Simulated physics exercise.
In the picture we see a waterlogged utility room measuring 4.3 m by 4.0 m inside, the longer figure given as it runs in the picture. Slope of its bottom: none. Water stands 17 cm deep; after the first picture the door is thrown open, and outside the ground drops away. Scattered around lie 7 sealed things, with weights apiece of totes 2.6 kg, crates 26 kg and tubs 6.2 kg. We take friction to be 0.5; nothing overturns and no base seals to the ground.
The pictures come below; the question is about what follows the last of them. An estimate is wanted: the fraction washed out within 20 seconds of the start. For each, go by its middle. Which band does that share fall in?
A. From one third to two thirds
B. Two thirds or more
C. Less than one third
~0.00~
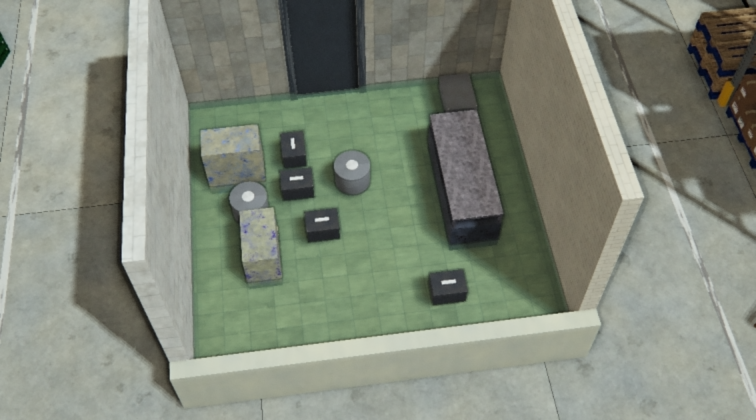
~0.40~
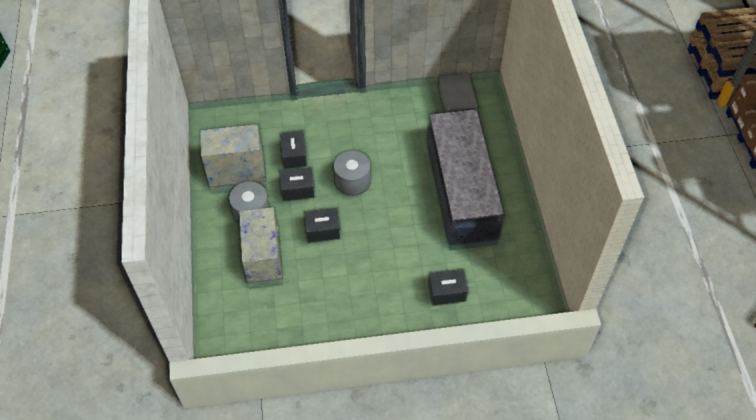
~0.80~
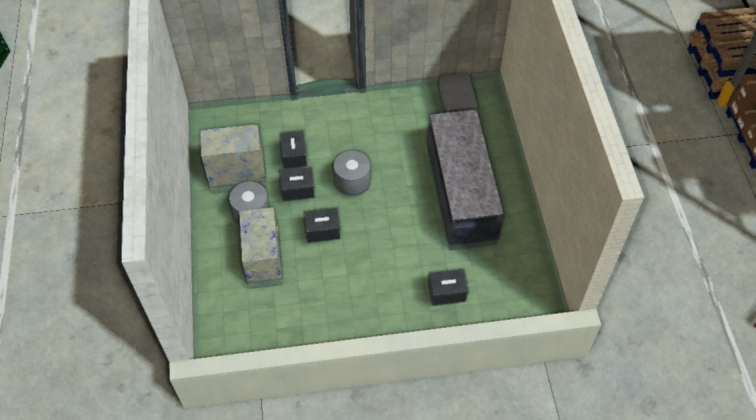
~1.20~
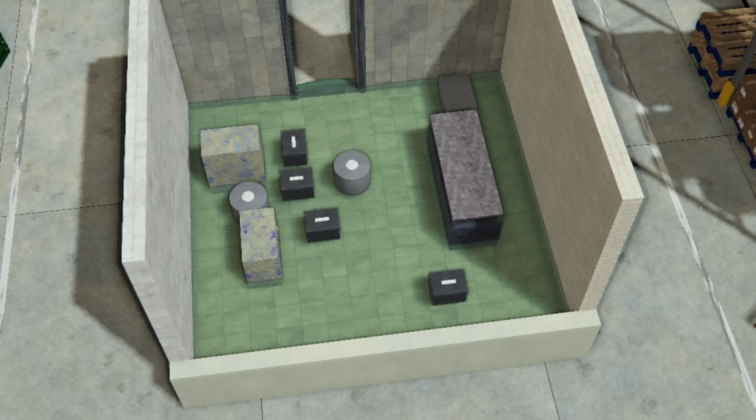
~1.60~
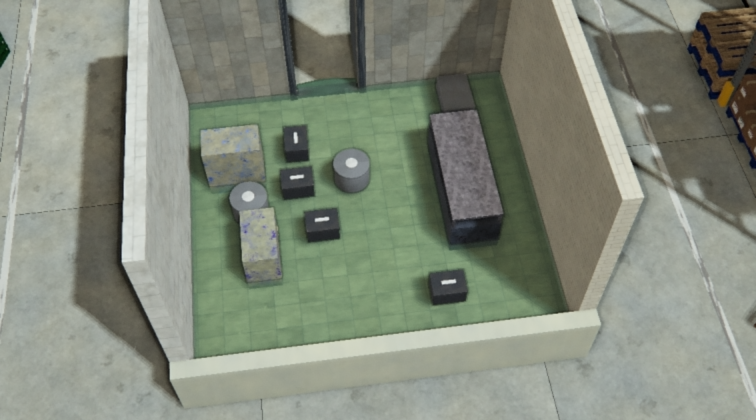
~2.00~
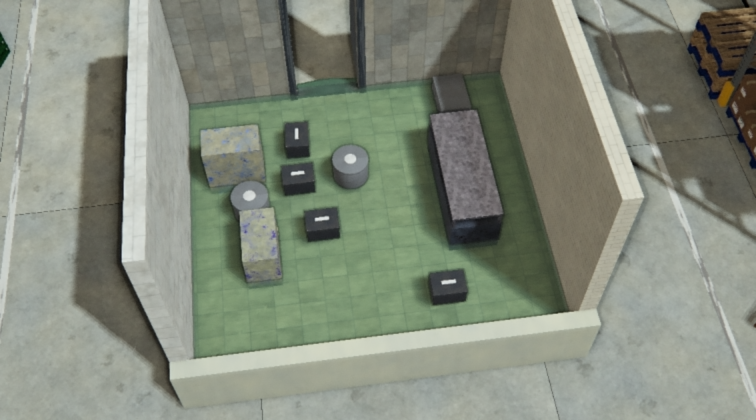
The answer is B.
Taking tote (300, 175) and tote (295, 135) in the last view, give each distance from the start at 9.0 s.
First named - 200 cm; second named - gone out.
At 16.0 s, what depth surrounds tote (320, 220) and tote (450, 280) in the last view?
Close to 9 and 11 centimetres.
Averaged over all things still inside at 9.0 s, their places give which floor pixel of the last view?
I'd put it close to (347, 169) in the last view.
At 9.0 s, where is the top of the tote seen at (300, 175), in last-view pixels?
The top is close to pixel (308, 73).
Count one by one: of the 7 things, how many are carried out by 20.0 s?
5.
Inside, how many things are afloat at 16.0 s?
At that instant the tally stands at 3.
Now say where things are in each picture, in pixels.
The first picture shows a tote at (293, 144), afloat; a tub at (352, 165), afloat; 17 cm deep round most things; 0 of 7 have shifted.
The second picture shows a tote at (293, 144), afloat; a tub at (352, 165) floats; about 2590 L in view; 0 of 7 have shifted.
The third picture shows a tote at (293, 144) floats; a tub at (352, 165), afloat; about 2560 L in view; 0 of 7 have shifted.
The fourth picture shows a tote at (294, 142) floats, 4 cm from its start; a tub at (352, 165) floats; 17 cm deep round most things; 0 of 7 have shifted.
The fifth picture shows a tote at (296, 138) floats, 11 cm from its start; a tub at (351, 163) floats, 4 cm from its start; about 2510 L in view; 1 of 7 have shifted.
The sixth picture shows a tote at (297, 134) floats, 18 cm from its start; a tub at (350, 159) floats, 11 cm from its start; 15 cm deep round most things; 4 of 7 have shifted.
After 4.0 s 0 of 7 are out; 7 afloat.
After 9.0 s 2 of 7 are out; 5 afloat.
After 16.0 s 4 of 7 are out; 3 afloat.
After 20.0 s 5 of 7 are out; 2 afloat.
